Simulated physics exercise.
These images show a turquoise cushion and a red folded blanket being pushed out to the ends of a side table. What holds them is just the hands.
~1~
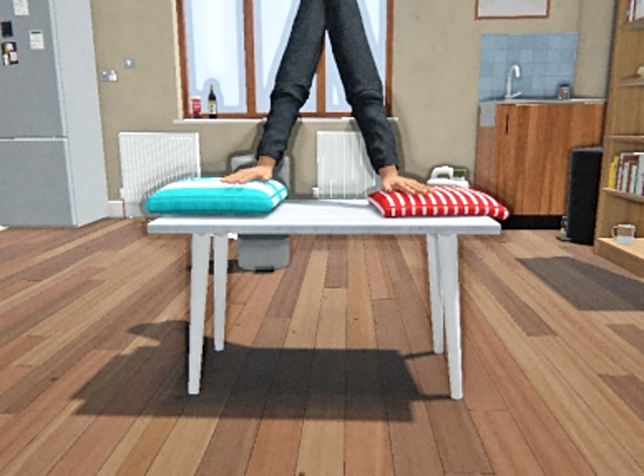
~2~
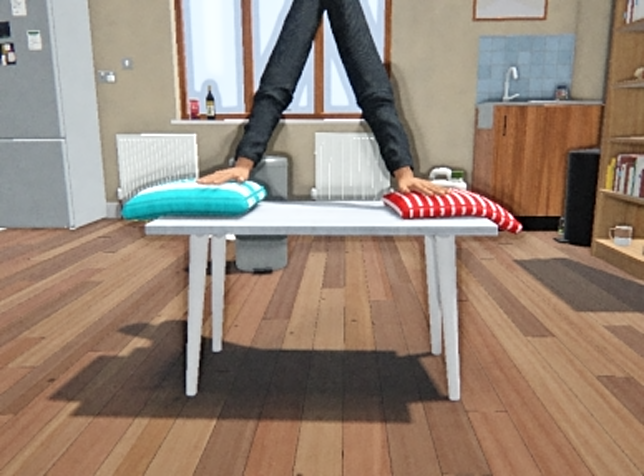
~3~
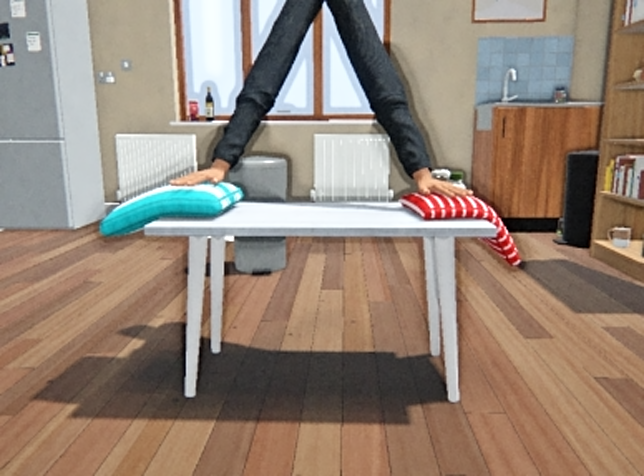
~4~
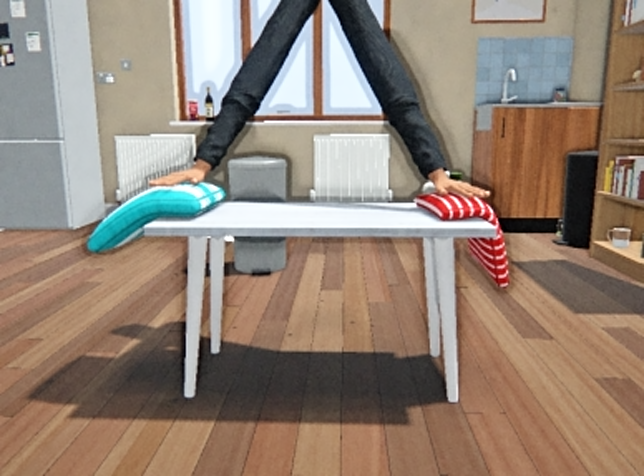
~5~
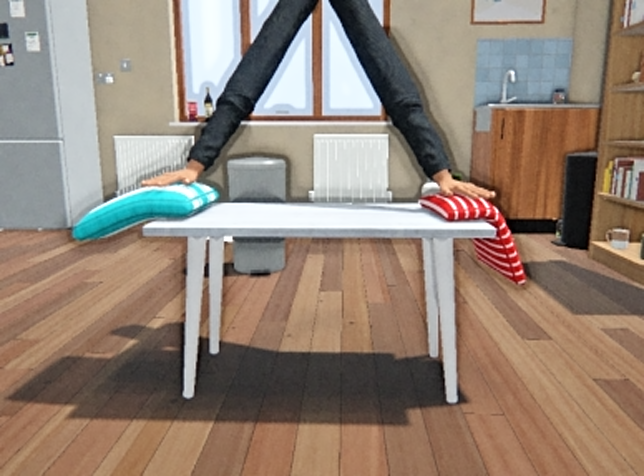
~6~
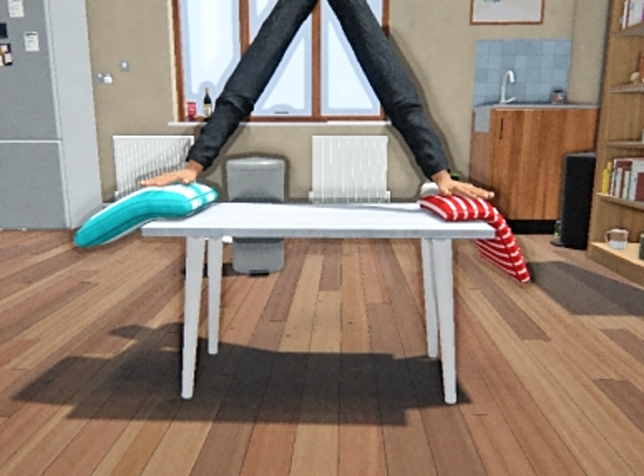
In a kitchen, two hands push a turquoise cushion and red folded blanket outward past opposite table ends.
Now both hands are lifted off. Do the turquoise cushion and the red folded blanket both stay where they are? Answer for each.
Answer for each: Turquoise cushion - no, it falls; red folded blanket - no, it falls.
Then, 0.22 s past the final frame, cushion tipping outwards near (143, 227); folded blanket falling near (477, 237).
Then, 0.46 s past the final frame, cushion on the floor near (136, 333); folded blanket on the floor near (483, 325).
Then, 0.70 s past the final frame, cushion on the floor near (92, 355); folded blanket on the floor near (521, 370).
When it is over, cushion on the floor near (74, 357); folded blanket on the floor near (523, 371). The turquoise cushion goes down and the red folded blanket slumps off the end.
